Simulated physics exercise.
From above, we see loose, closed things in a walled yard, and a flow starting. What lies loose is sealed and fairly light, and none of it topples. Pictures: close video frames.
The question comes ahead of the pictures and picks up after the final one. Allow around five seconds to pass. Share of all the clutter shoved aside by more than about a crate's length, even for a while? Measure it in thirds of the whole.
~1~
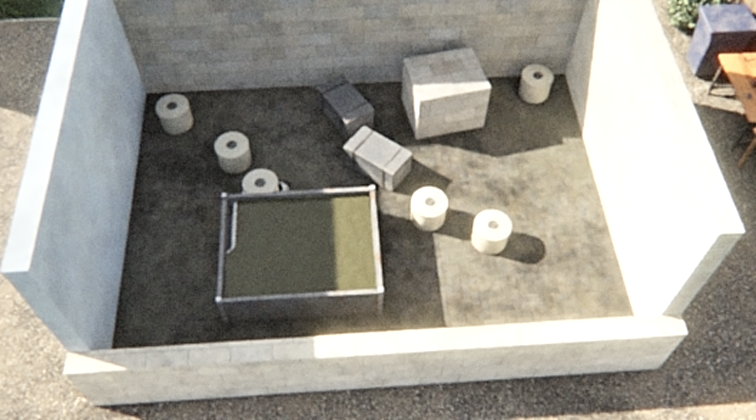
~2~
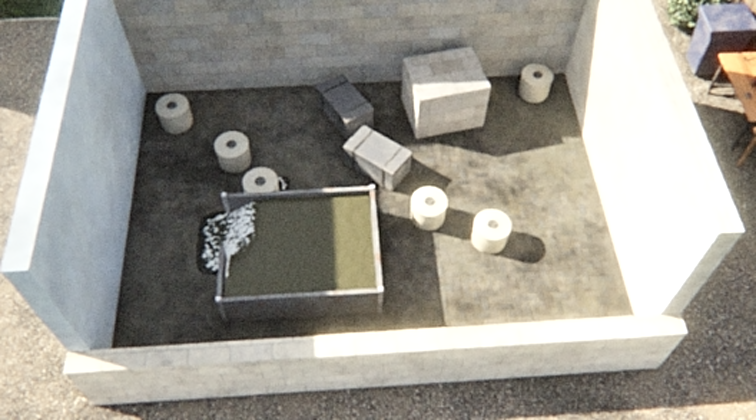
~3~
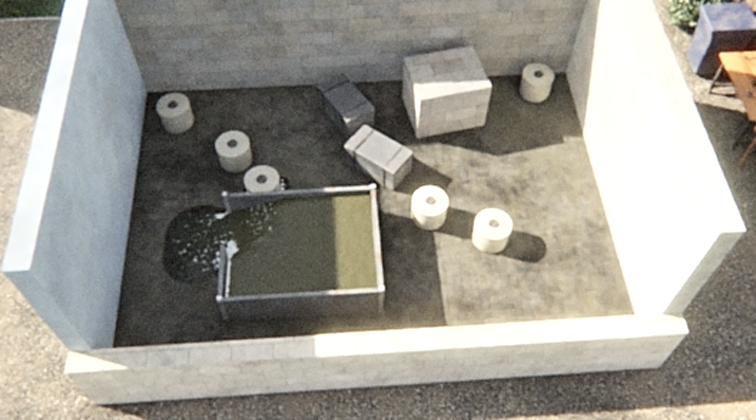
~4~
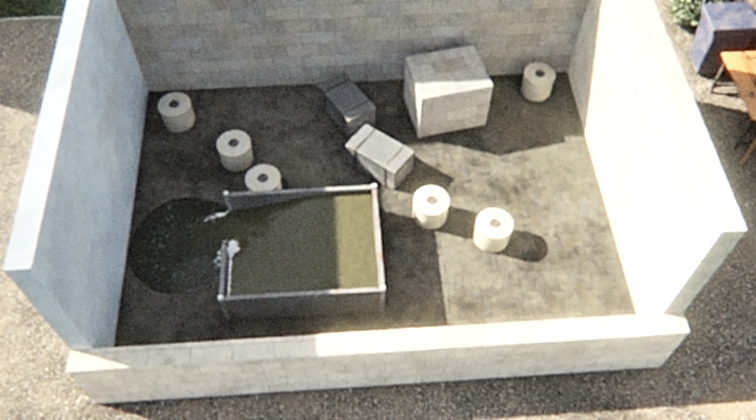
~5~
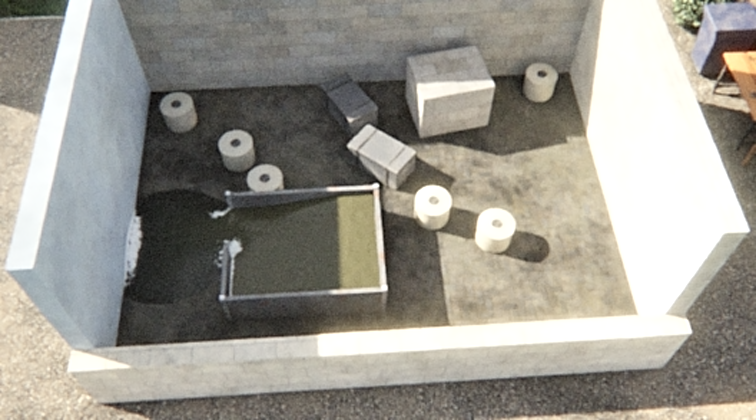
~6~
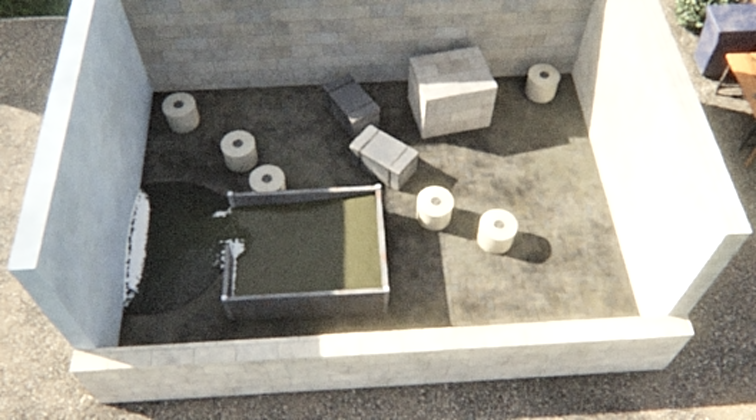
Share shifted well: Low, below a third.
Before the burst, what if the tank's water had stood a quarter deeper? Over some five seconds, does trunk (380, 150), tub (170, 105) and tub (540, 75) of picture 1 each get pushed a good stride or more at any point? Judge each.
First one missed the mark, second one cleared the mark, third one missed the mark.
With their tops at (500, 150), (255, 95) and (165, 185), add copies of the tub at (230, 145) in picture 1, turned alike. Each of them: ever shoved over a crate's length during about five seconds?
Stays put, shoved clear, shoved clear.
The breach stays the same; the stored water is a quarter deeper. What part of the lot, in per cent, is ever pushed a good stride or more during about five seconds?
About 20 %.
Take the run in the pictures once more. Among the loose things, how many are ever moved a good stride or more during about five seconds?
I make it 1.
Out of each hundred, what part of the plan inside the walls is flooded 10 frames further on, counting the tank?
Near 30 %.
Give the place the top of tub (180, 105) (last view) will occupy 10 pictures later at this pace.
Approximately at pixel (208, 83).
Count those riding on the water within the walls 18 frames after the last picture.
Exactly 0.
A moment on, 0 of 8 are well off their spots; 0 afloat.
Next, 1 of 8 are well off their spots; 0 afloat.
Later, 1 of 8 are well off their spots; 0 afloat.
In the end, 1 of 8 are well off their spots, and 1 have been at some point; 0 afloat.
